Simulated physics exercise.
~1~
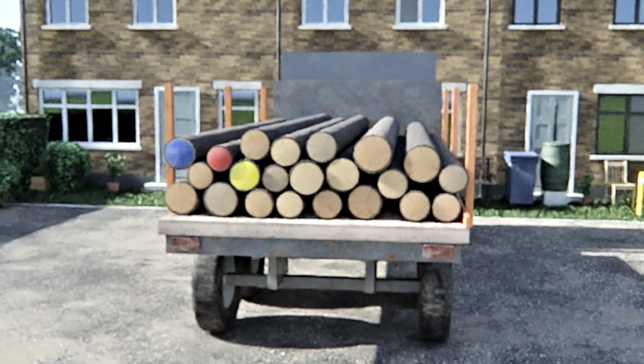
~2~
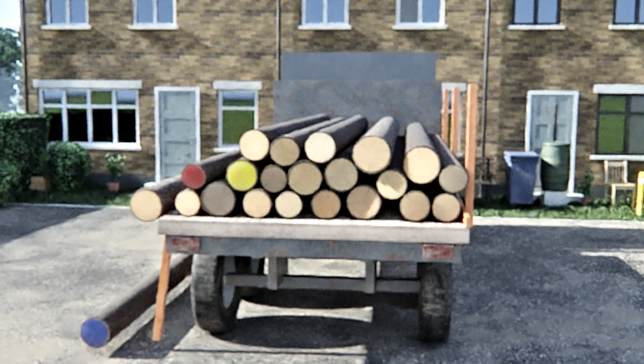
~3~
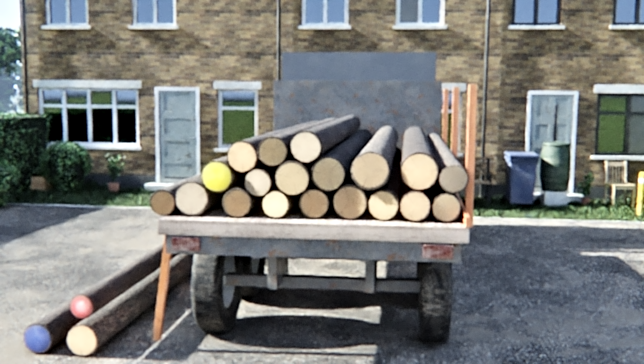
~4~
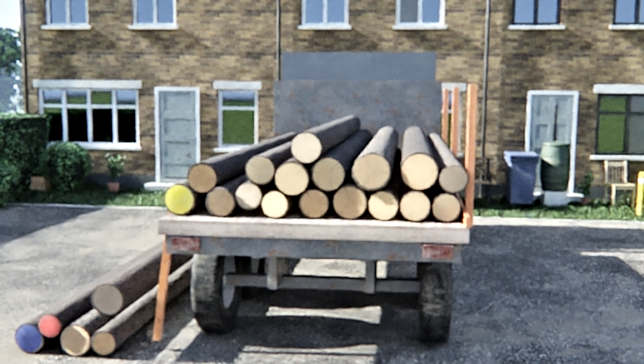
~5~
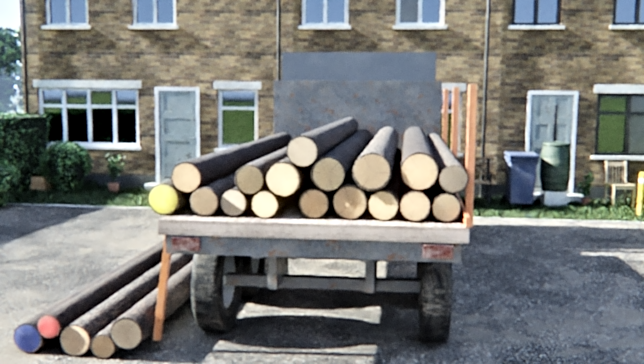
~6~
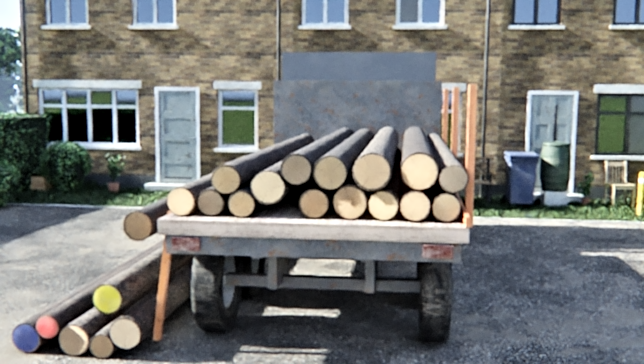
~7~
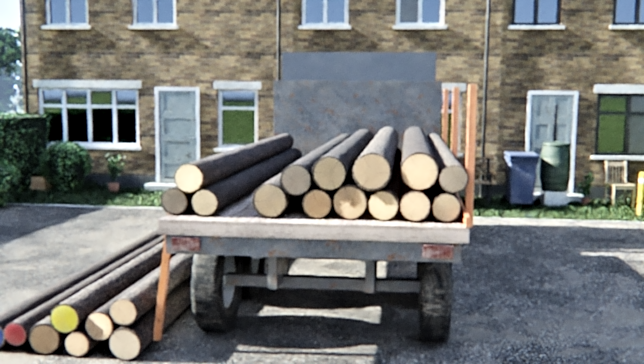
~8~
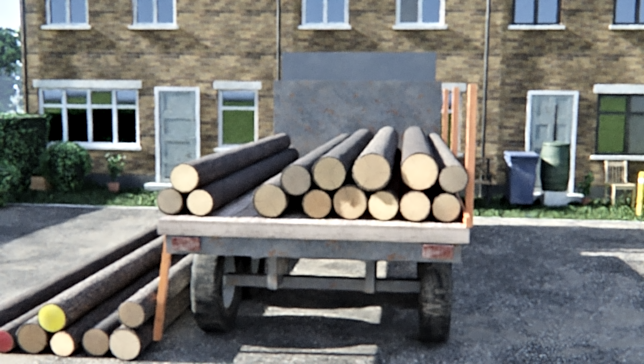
A flatbed lorry's left posts swing down and logs roll off, piling on the ground.
